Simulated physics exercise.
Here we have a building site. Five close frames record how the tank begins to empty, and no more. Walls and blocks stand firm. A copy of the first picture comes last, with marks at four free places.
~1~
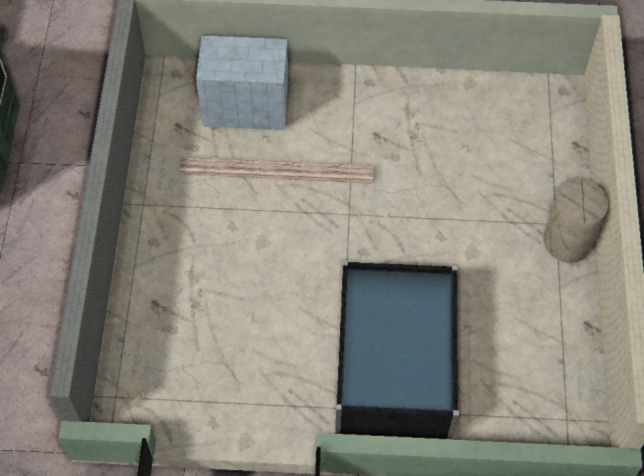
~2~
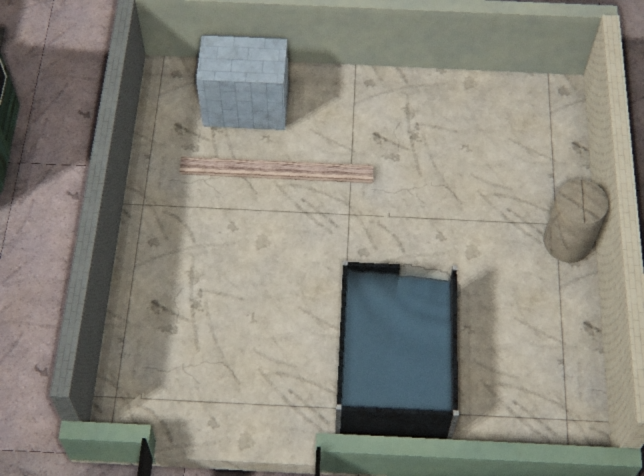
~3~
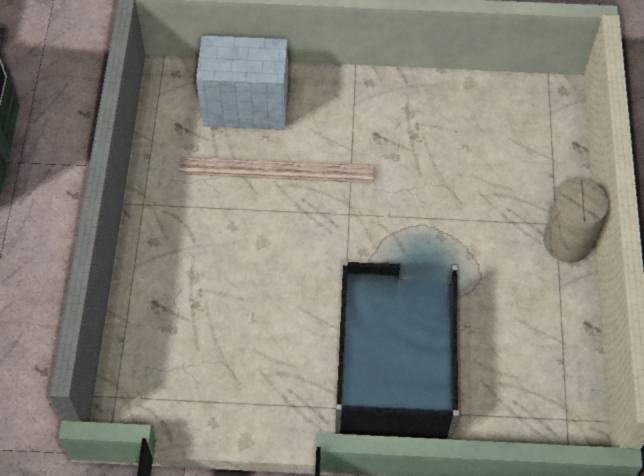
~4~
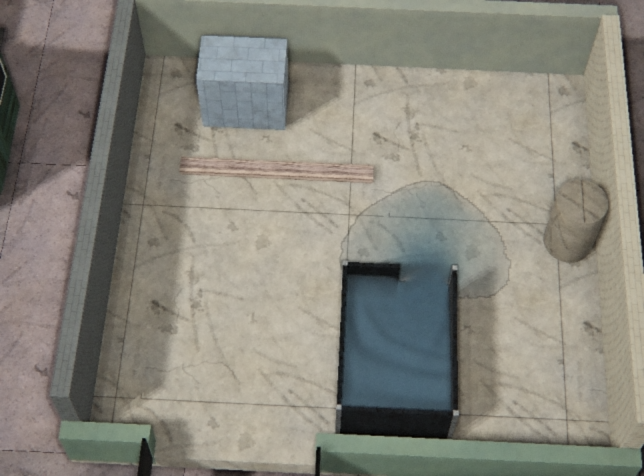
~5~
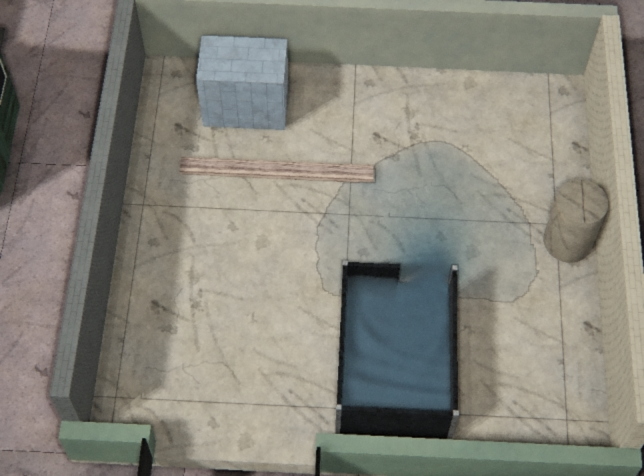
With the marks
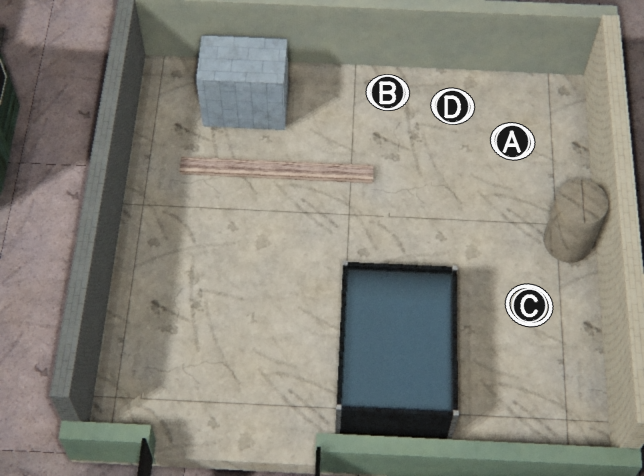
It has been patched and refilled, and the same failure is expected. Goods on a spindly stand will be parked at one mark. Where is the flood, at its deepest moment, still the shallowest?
Take C.
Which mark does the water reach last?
C.
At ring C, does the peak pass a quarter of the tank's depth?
No, less.
In white, A at (512, 141); B at (387, 92); C at (529, 305); D at (452, 106).
If A is chosen, the water peaks at about 30 % of the depth that stood in the tank.
If B is chosen, the water peaks at about 22 % of the depth that stood in the tank.
If C is chosen, the water peaks at about 9 % of the depth that stood in the tank.
If D is chosen, the water peaks at about 26 % of the depth that stood in the tank.
